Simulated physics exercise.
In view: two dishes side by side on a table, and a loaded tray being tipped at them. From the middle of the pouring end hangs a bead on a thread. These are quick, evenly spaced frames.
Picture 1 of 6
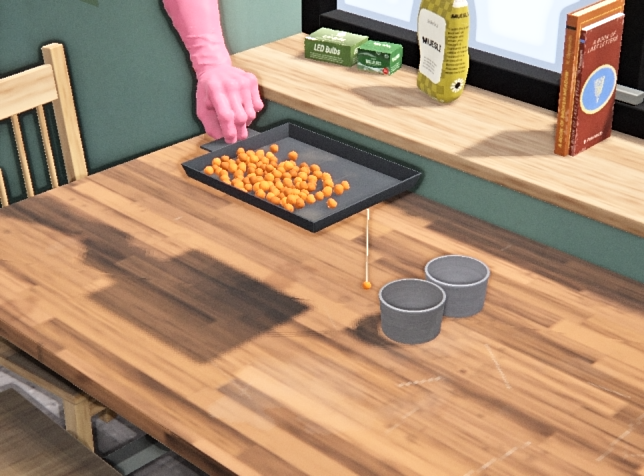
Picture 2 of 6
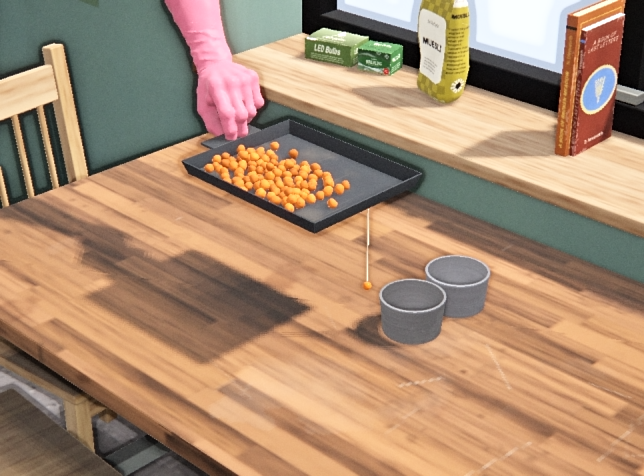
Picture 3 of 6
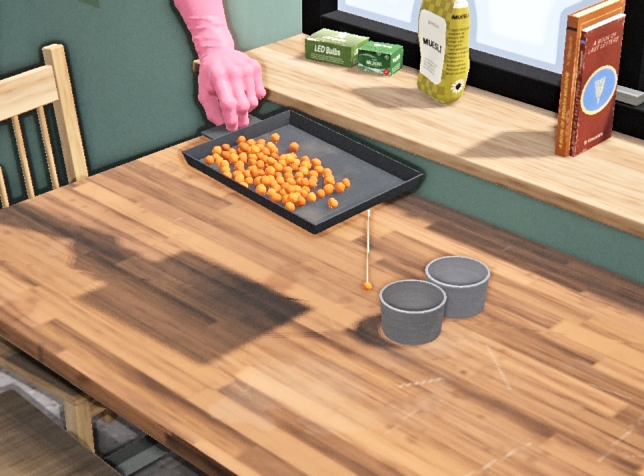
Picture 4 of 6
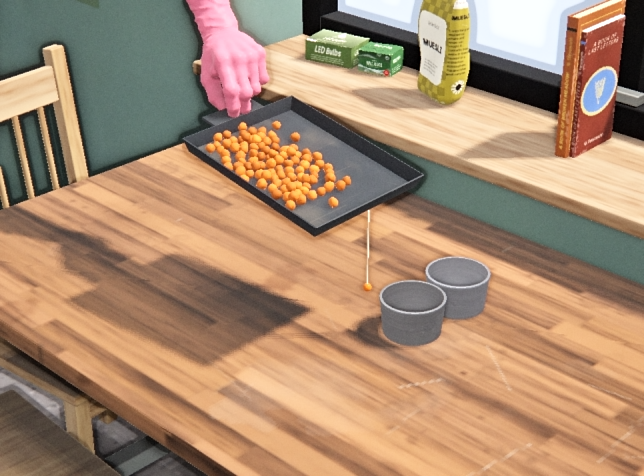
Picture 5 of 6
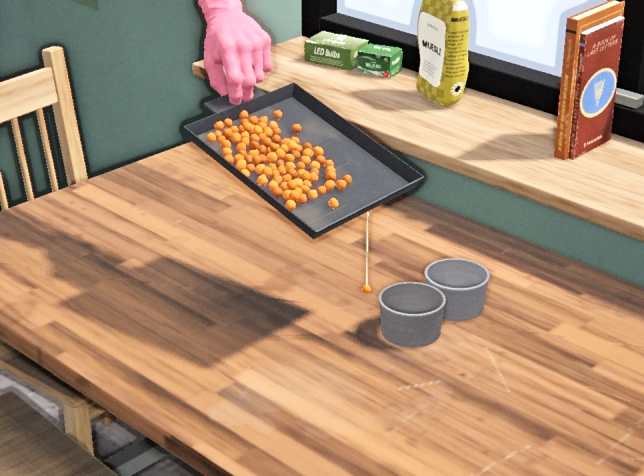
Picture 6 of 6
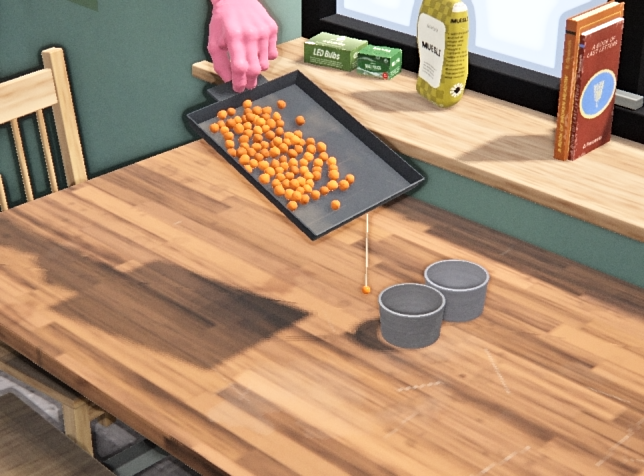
A dark tray loaded with small orange balls is held by a pink-gloved hand above a striped wooden table, seen from slightly above in a room with green walls. Two grey dishes stand at right below a bead on a thread, near a sill with green boxes, a yellow bottle and reddish books. The hand raises the tray's far end, steepening it steadily, while the balls barely shift and the view stays practically still.
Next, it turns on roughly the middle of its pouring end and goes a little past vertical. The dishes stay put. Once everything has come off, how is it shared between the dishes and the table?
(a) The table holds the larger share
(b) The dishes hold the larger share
a, the table holds the larger share.
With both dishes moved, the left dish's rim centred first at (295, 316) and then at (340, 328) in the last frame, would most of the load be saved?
Earlier try a minority share, later try a majority share.
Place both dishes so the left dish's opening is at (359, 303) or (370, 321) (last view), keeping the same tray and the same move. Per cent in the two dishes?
0 %, then 60 %.
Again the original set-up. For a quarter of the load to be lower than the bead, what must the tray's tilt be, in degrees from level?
Somewhere near 85 degrees, I'd say.
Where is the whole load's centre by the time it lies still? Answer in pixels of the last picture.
Roughly at (372, 368).
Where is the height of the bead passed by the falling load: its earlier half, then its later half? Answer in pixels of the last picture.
Points: About (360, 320), then about (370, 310).
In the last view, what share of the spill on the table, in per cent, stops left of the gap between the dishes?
Roughly 90 in a hundred.
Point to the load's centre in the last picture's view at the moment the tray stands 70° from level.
Centre estimate: (347, 213).
Just after the last frame, tray tipped steeply; the larger part on the tray; just a few outside both; about a tenth in the air.
A moment on, tray tipped past a quarter turn; just a few on the tray; about a tenth in the left dish; roughly two thirds outside both; roughly a quarter in the air.
Further on, tray tipped past a quarter turn; roughly a quarter in the left dish; the larger part outside both.
When it is over, tray tipped past a quarter turn; roughly a quarter in the left dish; not one in the right dish; the larger part outside both.
